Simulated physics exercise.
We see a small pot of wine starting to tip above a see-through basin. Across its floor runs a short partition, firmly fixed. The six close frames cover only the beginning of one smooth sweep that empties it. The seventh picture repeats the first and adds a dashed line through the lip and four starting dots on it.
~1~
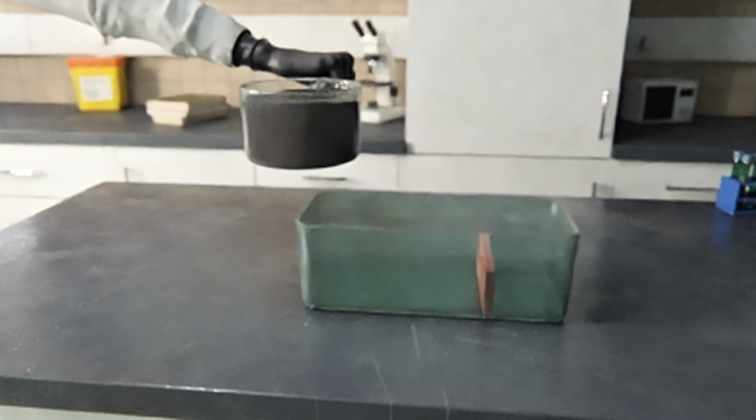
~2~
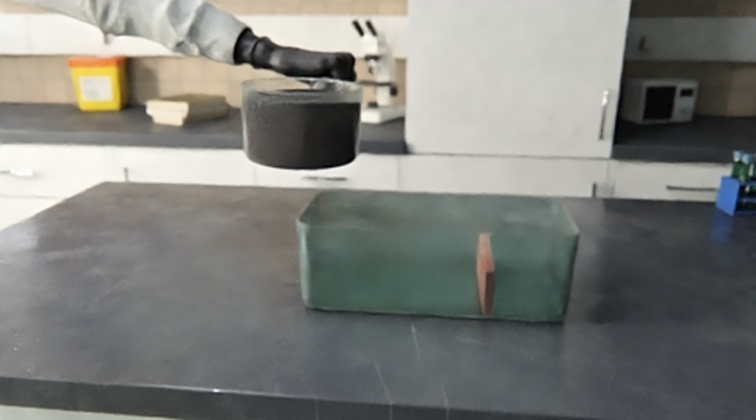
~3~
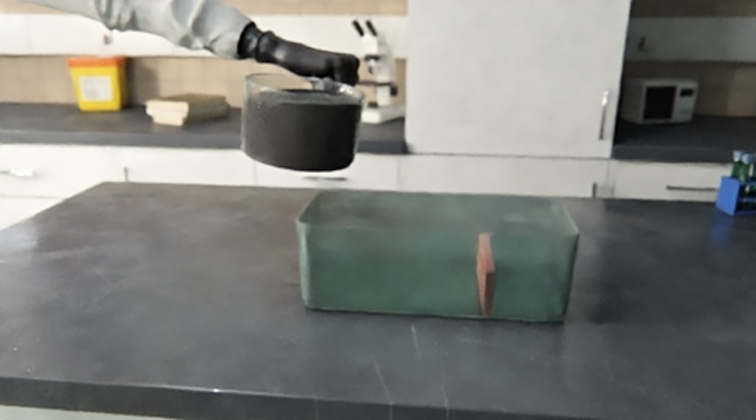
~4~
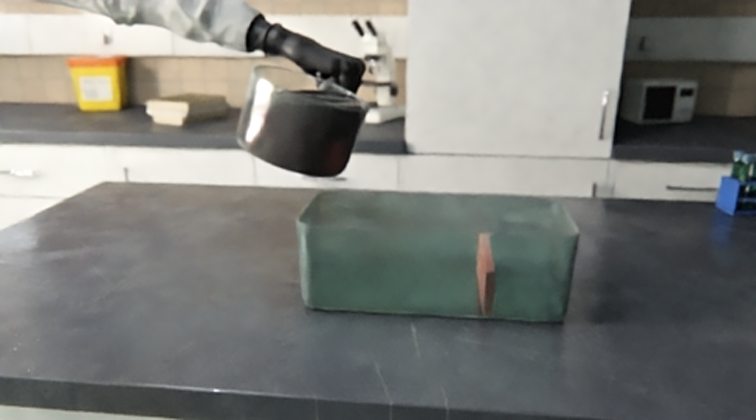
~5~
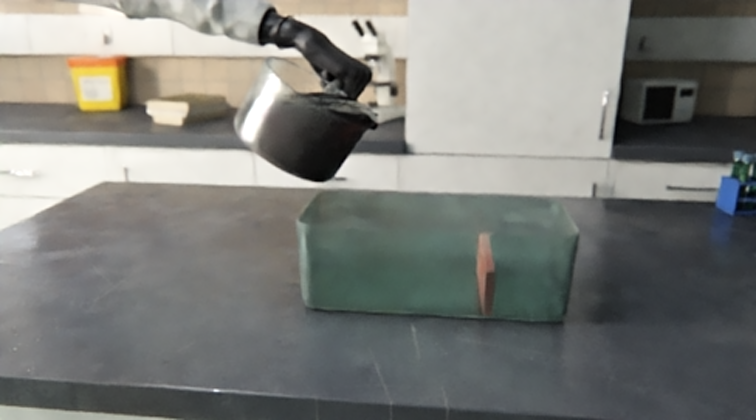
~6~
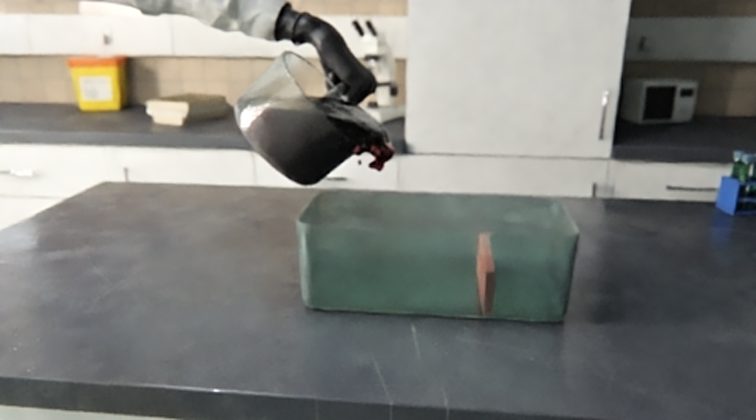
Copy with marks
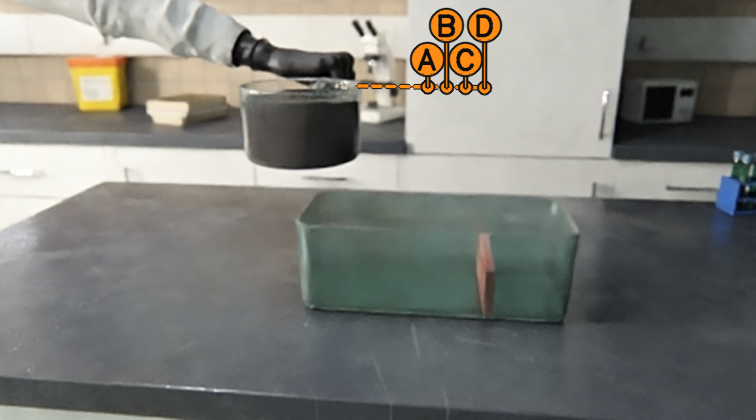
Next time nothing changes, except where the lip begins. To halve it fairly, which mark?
Choose C.
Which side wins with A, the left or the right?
The left one.
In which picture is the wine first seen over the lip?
In picture 5.
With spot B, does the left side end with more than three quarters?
No.
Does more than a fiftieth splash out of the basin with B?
Yes.
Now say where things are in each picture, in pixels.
Upright, lip at (358, 85); basin from (303, 304) to (566, 318); top of the wall at (487, 250); nothing has left yet.
Tipped about 2°, lip at (360, 88); nothing has left yet.
Tipped about 9°, lip at (363, 95); nothing has left yet.
Tipped about 20°, lip at (367, 107); nothing has left yet.
Tipped about 33°, lip at (369, 123); wine is over the lip, down to (373, 127).
Tipped about 48°, lip at (366, 141); wine is over the lip, down to (380, 168).
On the marked copy, A at (427, 87); B at (446, 87); C at (465, 87); D at (484, 87).
Choosing A, about 74 % ends left of the wall and 15 % right of it; 11 % is lost outside.
Choosing B, about 65 % ends left of the wall and 29 % right of it; 6 % is lost outside.
Choosing C, about 49 % ends left of the wall and 45 % right of it; 6 % is lost outside.
Choosing D, about 38 % ends left of the wall and 58 % right of it; 4 % is lost outside.
